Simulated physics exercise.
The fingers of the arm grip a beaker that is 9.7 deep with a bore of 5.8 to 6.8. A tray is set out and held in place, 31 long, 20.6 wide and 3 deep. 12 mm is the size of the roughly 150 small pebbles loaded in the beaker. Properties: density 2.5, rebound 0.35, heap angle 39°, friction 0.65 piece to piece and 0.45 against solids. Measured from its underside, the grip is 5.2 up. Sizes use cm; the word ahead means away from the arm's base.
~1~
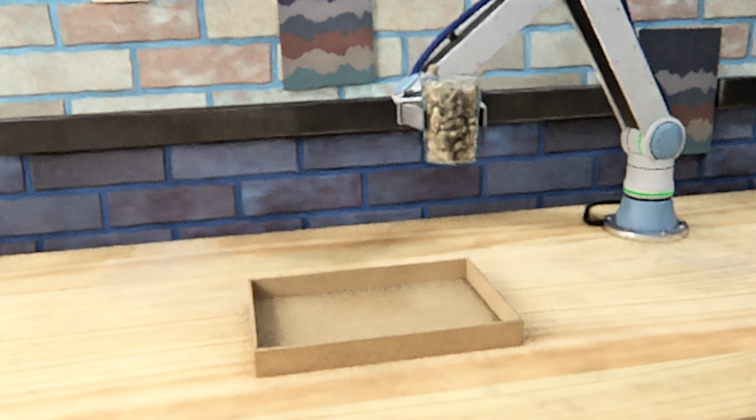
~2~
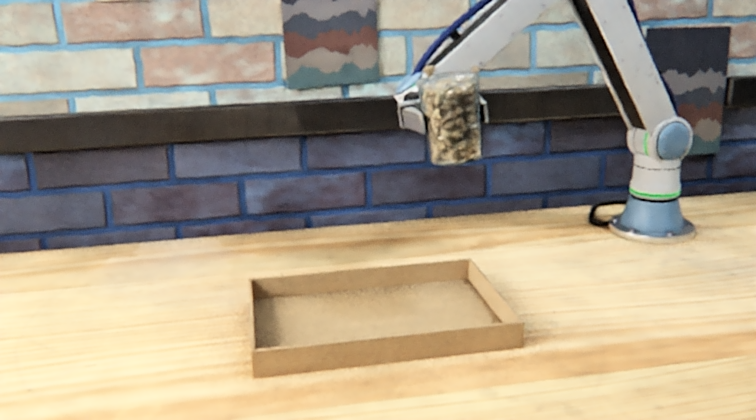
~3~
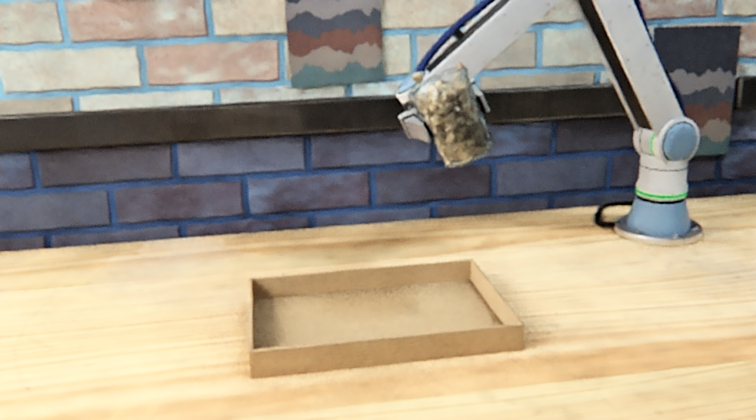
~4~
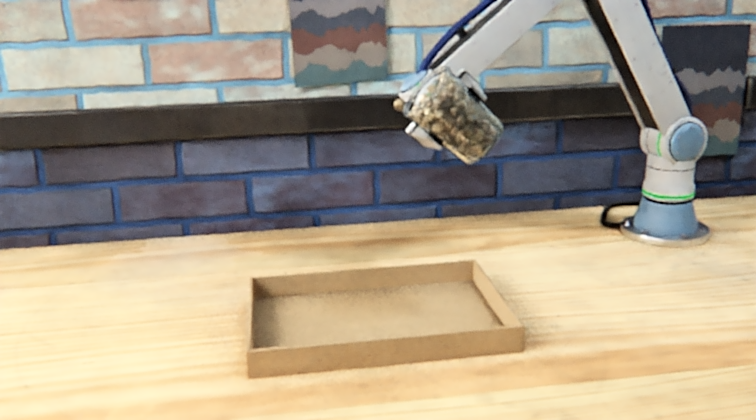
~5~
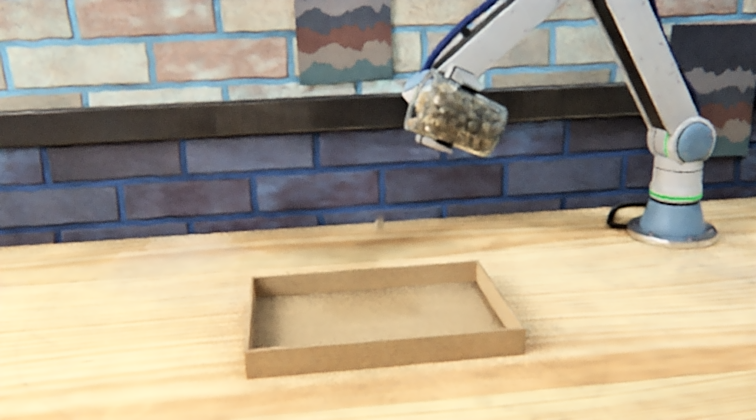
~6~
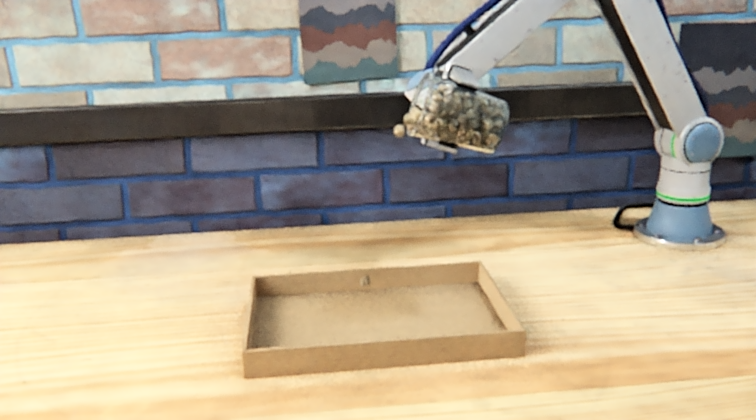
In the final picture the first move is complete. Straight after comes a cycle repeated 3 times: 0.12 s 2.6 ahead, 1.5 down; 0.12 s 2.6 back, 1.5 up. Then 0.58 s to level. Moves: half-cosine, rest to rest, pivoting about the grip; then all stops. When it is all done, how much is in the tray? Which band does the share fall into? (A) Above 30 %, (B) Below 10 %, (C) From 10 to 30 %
Option C: From 10 to 30 %.
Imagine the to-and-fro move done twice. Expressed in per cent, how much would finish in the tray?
15 per cent.
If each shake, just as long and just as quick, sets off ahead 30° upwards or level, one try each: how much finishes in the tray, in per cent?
Near 40 and 25 percent respectively.
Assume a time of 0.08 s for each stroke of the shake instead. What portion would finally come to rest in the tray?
Roughly 25 percent would.
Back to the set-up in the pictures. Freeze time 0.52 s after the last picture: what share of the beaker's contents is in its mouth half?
Close to 50 in a hundred.
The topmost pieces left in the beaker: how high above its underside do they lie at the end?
Height at rest: Approx. 10.0 cm.
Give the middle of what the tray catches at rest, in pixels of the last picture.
In the final picture, somewhere near (357, 319).
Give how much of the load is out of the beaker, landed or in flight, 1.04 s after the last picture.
By then about 15 % is out.
Then, 0.52 s after the last picture, tilted 71° forward, highest piece 28 above the table; 130 in the beaker, 15 in the tray, 4 in flight or on a rim.
Then, 1.04 s after the last picture, tilted 30° forward, highest piece 29 above the table; 125 in the beaker, 23 in the tray, 1 in flight or on a rim.
Then, 1.50 s after the last picture, level, highest piece 31 above the table; 125 in the beaker, 24 in the tray.
Then, 2.55 s after the last picture, level, highest piece 31 above the table; 125 in the beaker, 24 in the tray.
Final count, 125 in the beaker, 24 in the tray. That is 16 % in the tray.
